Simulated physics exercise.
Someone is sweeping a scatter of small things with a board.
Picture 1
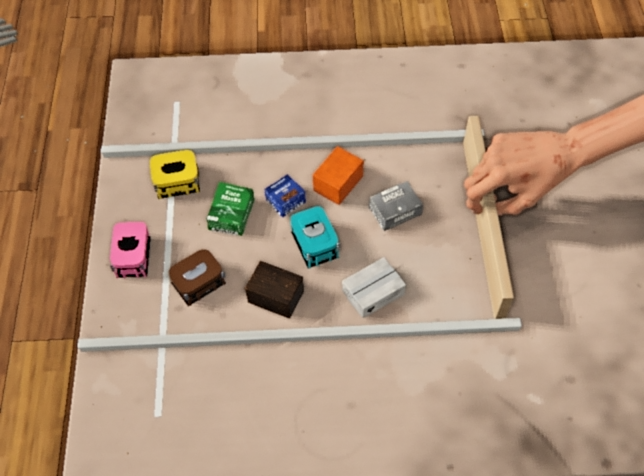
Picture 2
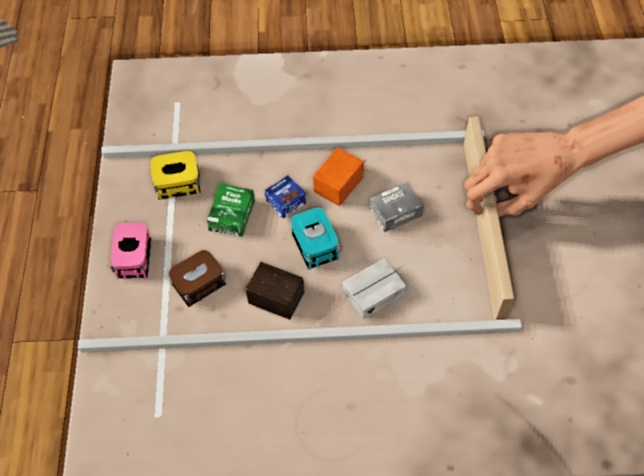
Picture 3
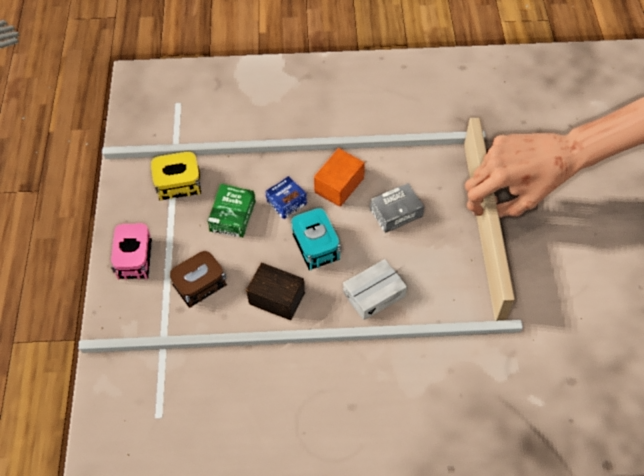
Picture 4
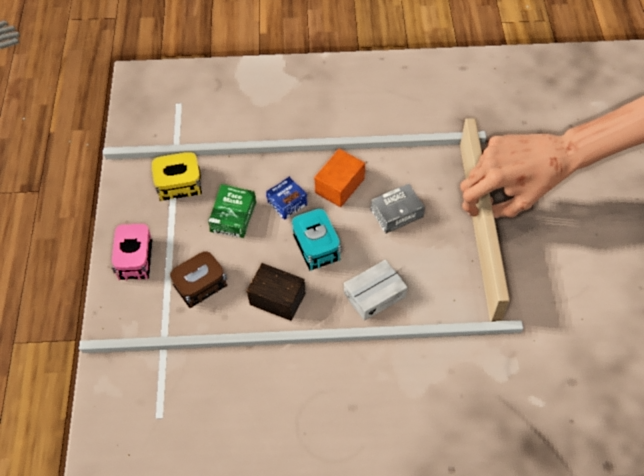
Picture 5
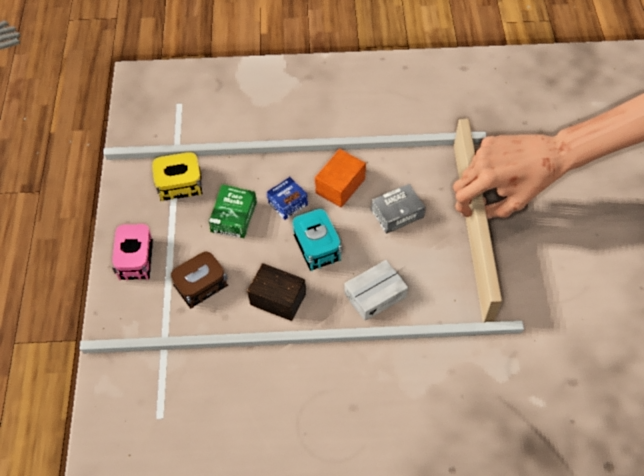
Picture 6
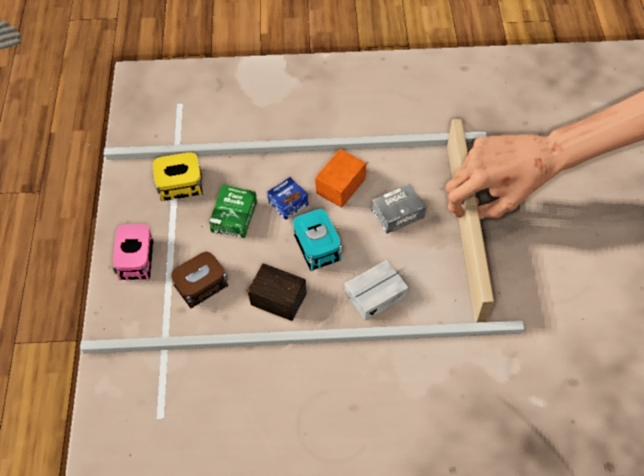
A hand at the right grips a pale wooden board standing across two light rails on a worn, stained tabletop, seen from above at a slant, with wooden flooring beyond. Between the rails sit small pink, yellow, brown, green, blue, orange, teal, black, grey and white items, a white line crossing at the left. The board rests, then slides slightly left; the items and view stay practically still.
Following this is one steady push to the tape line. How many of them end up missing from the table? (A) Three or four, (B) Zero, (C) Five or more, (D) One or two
D.
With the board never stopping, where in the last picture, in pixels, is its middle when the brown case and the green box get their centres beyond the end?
Around (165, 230), then around (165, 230).
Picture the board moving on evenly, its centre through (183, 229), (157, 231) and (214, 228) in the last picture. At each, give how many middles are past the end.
Past-the-end tally - position 1: 1, position 2: 5, position 3: 0.
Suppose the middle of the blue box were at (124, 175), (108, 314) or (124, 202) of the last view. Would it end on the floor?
Going through the places in order, it ends up falling, it ends up falling, and it ends up falling.
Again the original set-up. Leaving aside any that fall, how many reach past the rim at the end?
The number overhanging is 4.
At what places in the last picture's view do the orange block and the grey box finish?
The first near (152, 171), the second near (149, 224).
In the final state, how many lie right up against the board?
Total: 4.
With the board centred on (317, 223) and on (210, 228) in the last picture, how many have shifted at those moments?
Counting first: 7, next 10.
Early on, none off yet; pink case at rest near (134, 253); yellow case at rest near (178, 177); brown case at rest near (199, 279).
A while later, none off yet; pink case at rest near (134, 253); yellow case moving near (175, 175); brown case travelled a little near (183, 273).
Finally, the number that fall off is one or two; lost, pink case.
